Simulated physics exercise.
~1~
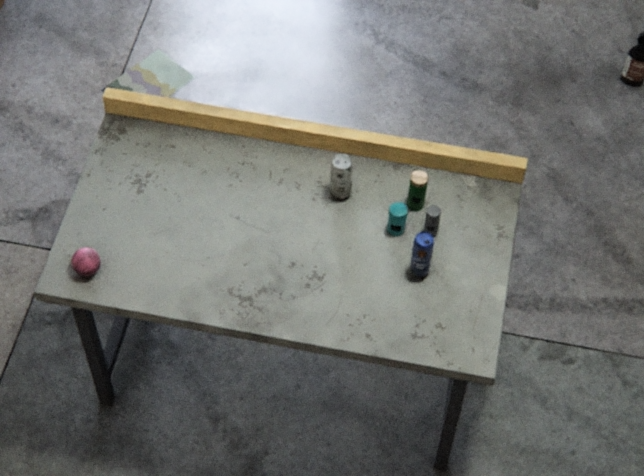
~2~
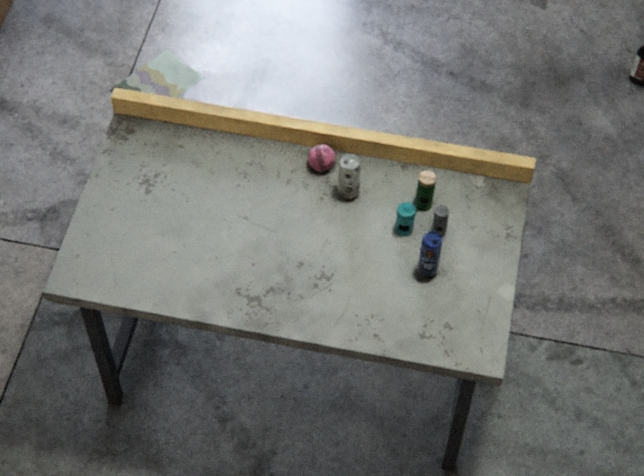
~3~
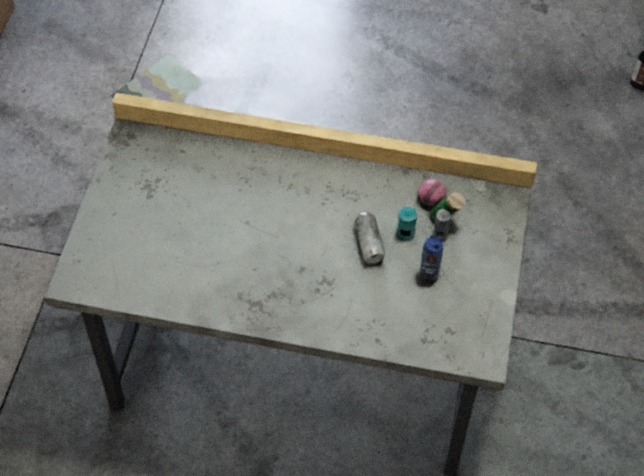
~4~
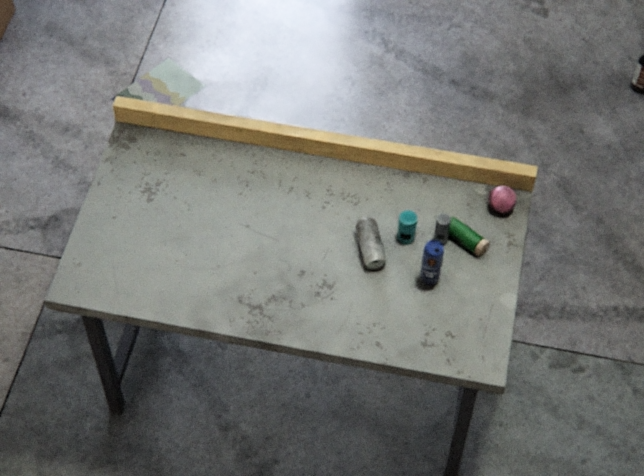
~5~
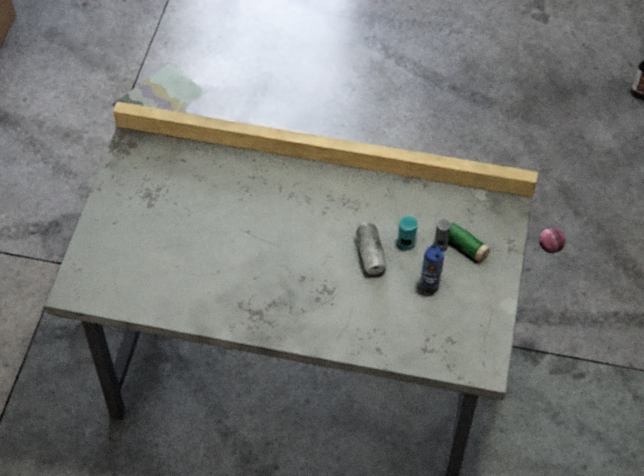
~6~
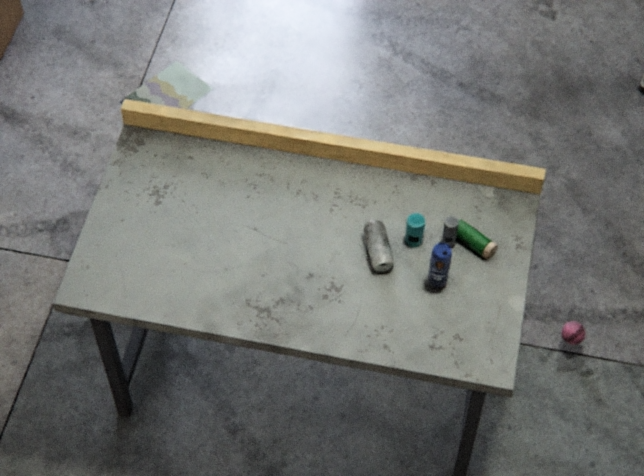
On a table, a pink ball rolls, topples two containers, and drops off the right edge.
